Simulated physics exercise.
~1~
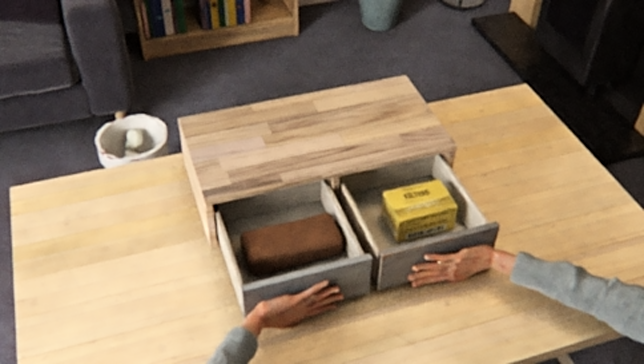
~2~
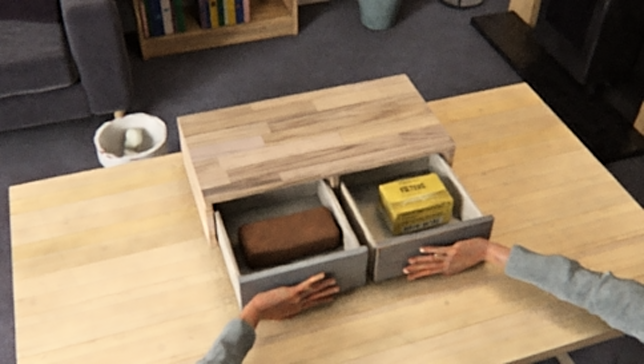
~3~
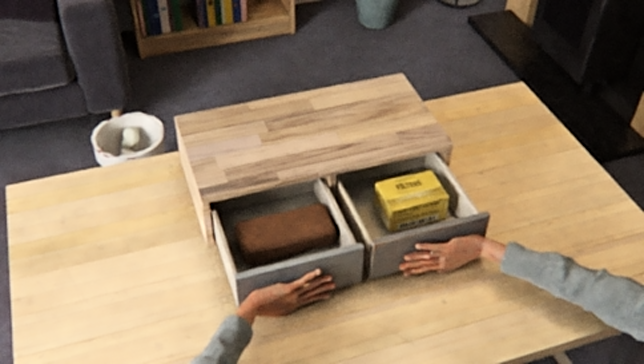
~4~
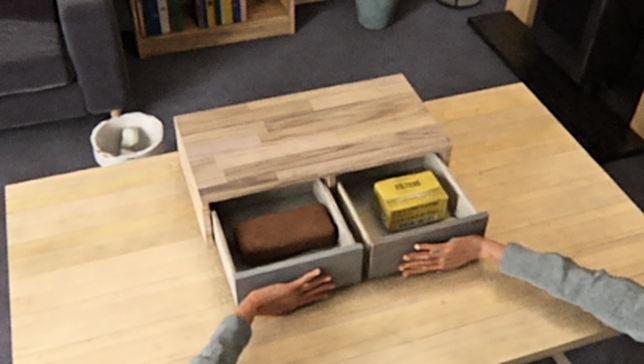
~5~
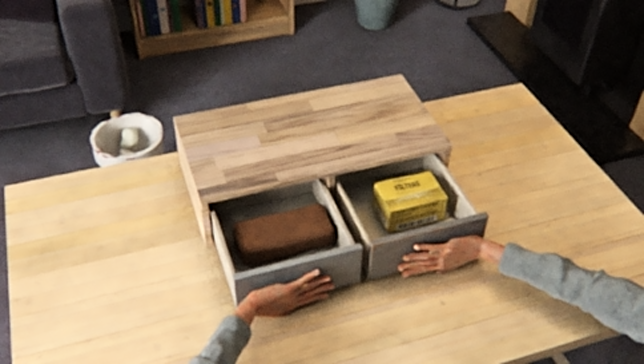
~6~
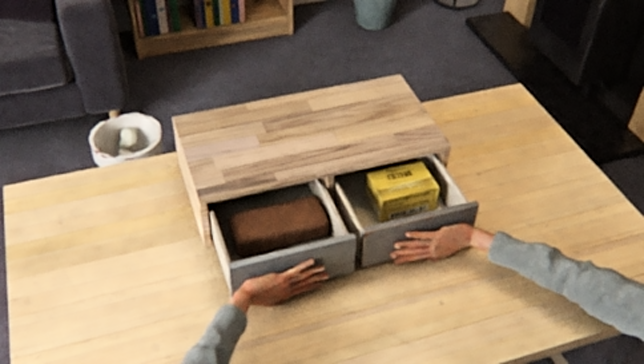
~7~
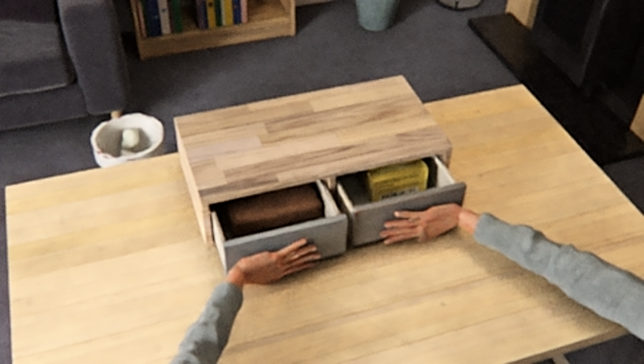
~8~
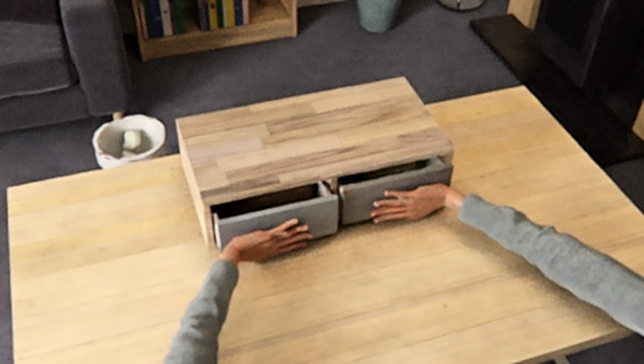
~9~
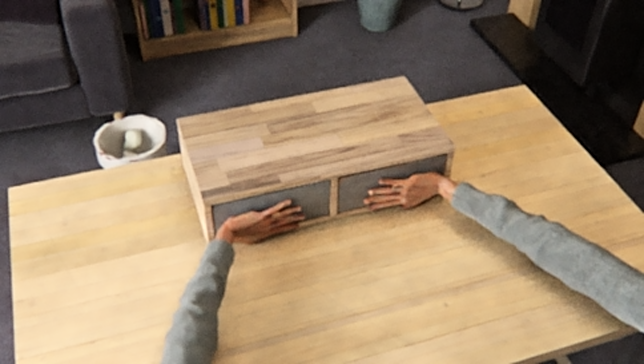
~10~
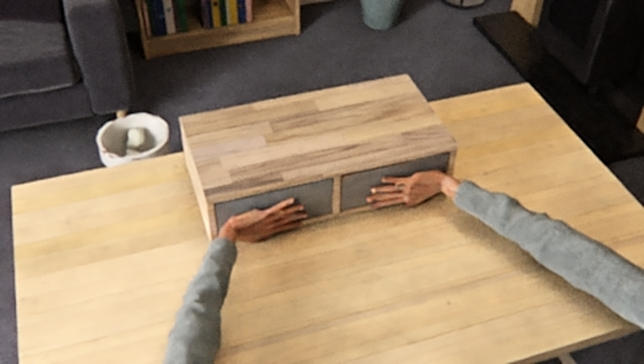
Two hands pushing a pair of open grey drawers, holding a brown loaf and a yellow box, fully shut in a low wooden cabinet.
